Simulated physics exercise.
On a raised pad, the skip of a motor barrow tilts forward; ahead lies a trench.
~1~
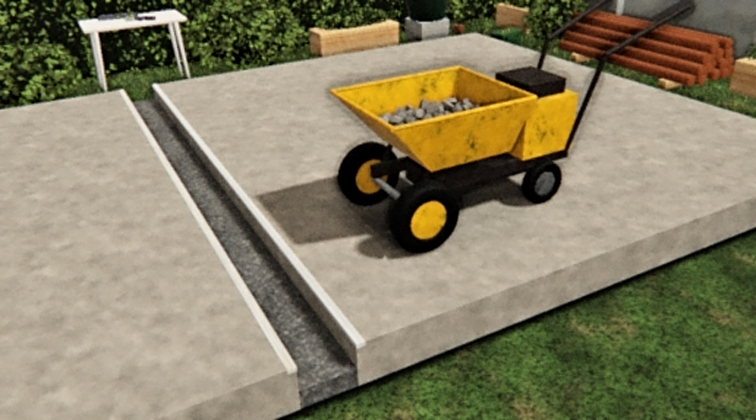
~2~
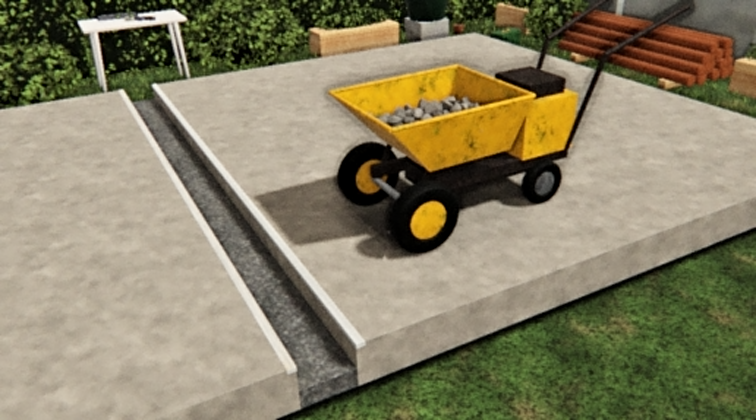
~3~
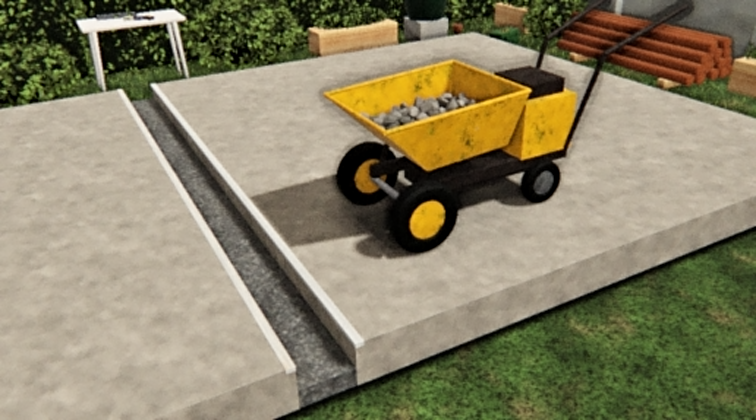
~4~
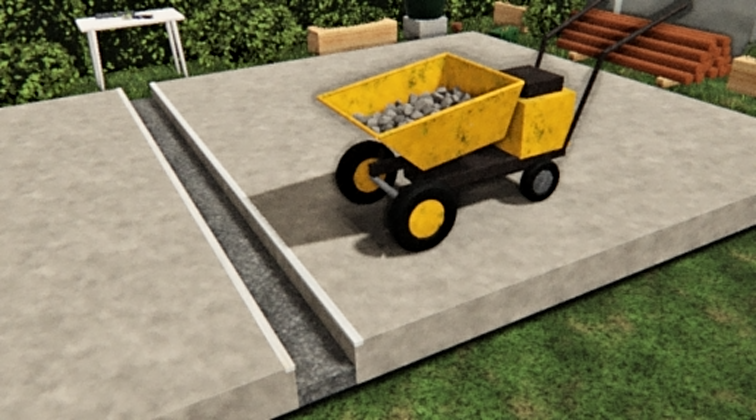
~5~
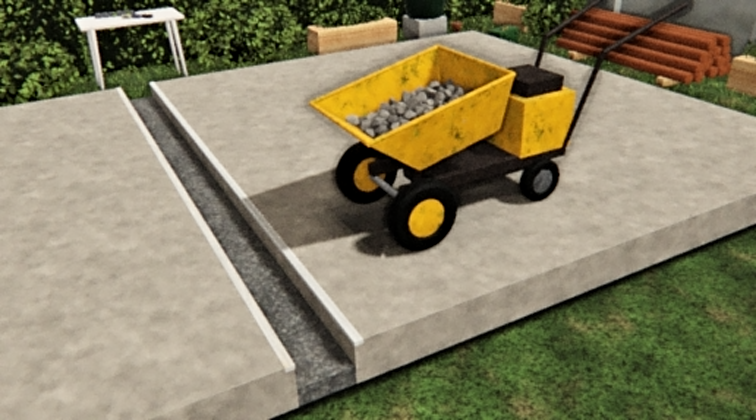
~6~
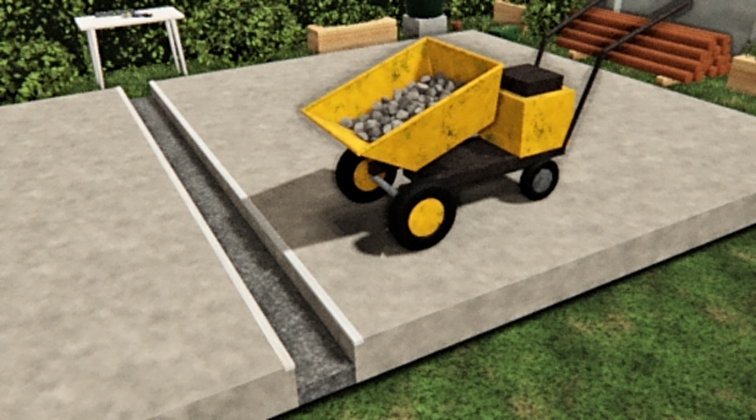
The yellow skip of a motor barrow, loaded with grey broken stones, sits level on a raised concrete pad, facing a narrow trench to its left. It then tilts slowly forward, its back rising and its front lip lowering toward the left until it is clearly tipped, while the wheels stay still.
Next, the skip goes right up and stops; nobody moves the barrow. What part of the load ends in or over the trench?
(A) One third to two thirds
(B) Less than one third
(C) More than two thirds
Answer: C.
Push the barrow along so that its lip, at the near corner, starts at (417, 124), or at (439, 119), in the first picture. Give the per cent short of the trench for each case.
Position 1 near 40 %, position 2 near 60 %.
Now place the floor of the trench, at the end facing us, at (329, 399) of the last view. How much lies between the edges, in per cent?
Something close to 100 per cent.
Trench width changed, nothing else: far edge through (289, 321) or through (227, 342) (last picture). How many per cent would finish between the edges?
Estimated share: Try 1 approx. 70 in a hundred, try 2 approx. 100 in a hundred.
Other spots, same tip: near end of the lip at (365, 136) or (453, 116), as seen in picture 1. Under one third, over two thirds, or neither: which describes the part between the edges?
Note - stop 1: More than two thirds; stop 2: Under a third.
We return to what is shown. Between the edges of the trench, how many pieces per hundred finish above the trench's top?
I'd say around 20 percent.
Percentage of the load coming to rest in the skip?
Share in the skip: Around 0 %.
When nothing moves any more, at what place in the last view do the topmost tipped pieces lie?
Settled peak, approx. (285, 246).
Soon after the last picture, skip tipped steeply; all in the skip.
A little later, skip tipped steeply; nearly all in the skip; a stray few short of the trench; a small part in or heaped over the trench.
Later still, skip tipped right over; a small part in the skip; a small part short of the trench; most in or heaped over the trench; a stray few beyond it.
By the end, skip tipped right over; a small part short of the trench; nearly all in or heaped over the trench; a stray few beyond it.
